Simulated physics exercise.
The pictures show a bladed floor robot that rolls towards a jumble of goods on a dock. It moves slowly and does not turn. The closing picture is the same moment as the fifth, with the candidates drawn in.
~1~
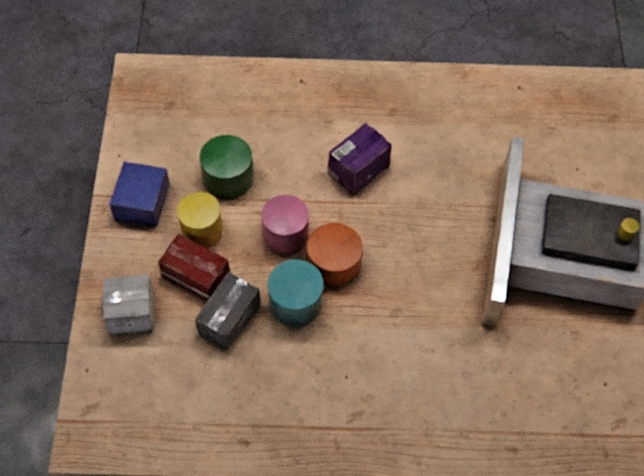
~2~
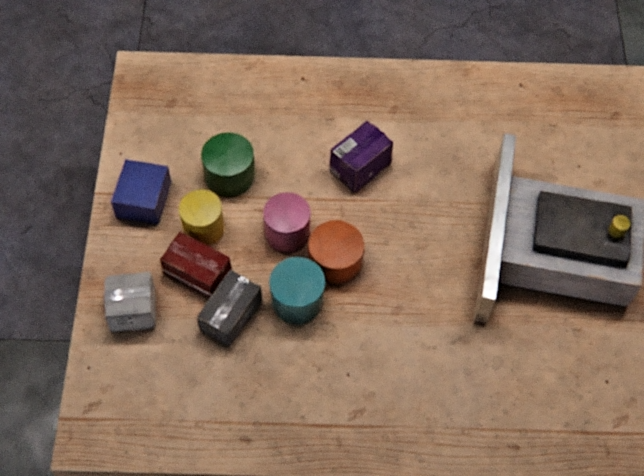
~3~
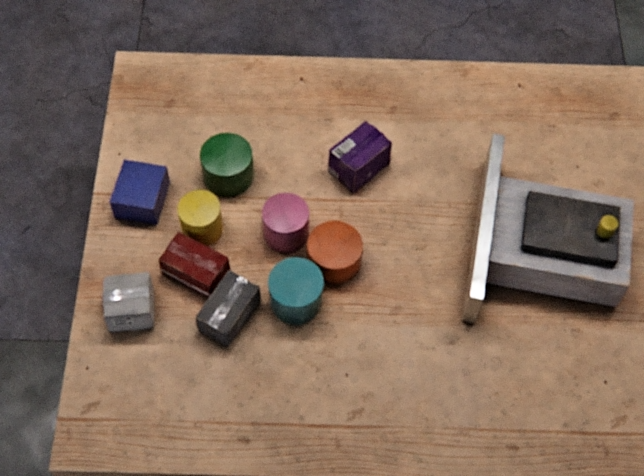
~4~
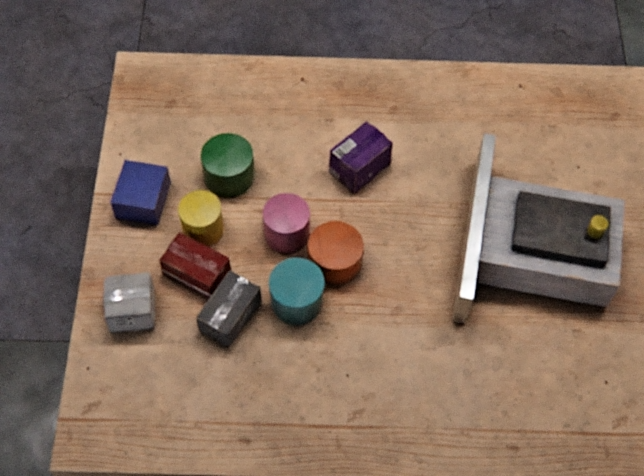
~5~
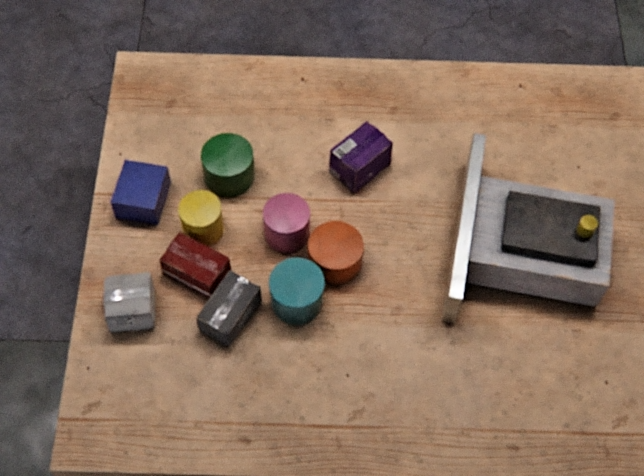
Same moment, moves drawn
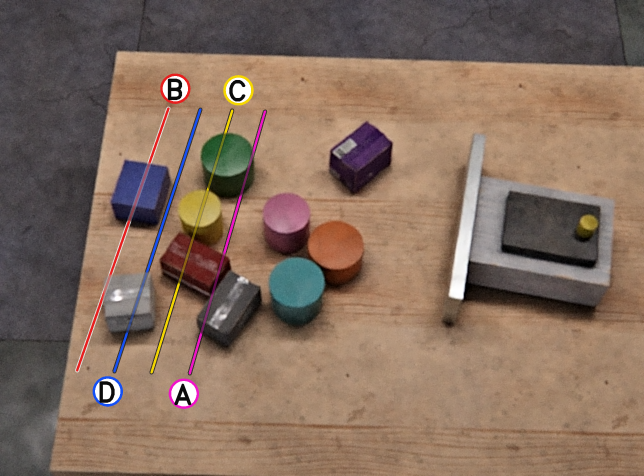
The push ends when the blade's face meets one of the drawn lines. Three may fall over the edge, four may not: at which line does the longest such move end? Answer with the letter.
Up to line D.
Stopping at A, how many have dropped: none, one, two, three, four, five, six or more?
In all, none.
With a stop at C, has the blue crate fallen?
No.
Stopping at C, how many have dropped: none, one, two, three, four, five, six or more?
By then, none.
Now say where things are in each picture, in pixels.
In the first frame, pink canister (286, 225); purple parcel (360, 159); turquoise pail (296, 294).
In the second frame, robot (575, 225); orange canister (336, 252).
In the third frame, robot (564, 225); yellow canister (201, 219).
In the fourth frame, robot (554, 226); grey box (230, 309).
In the fifth frame, robot (544, 225); blue crate (141, 192); pink canister (287, 224); purple parcel (361, 157).
On the marked copy, A at (230, 233); B at (126, 230); C at (195, 232); D at (161, 231).
Taking D. A third of the way, robot (433, 222); purple parcel (339, 158); pink canister (278, 219).
Two thirds of the way, robot (320, 219); white parcel (118, 303); red box (159, 251).
When it is over, robot (234, 216); blue crate over the edge; red box over the edge; two fallen.
As for the rest, A is within the limit but short; B drops six; C is within the limit but short.
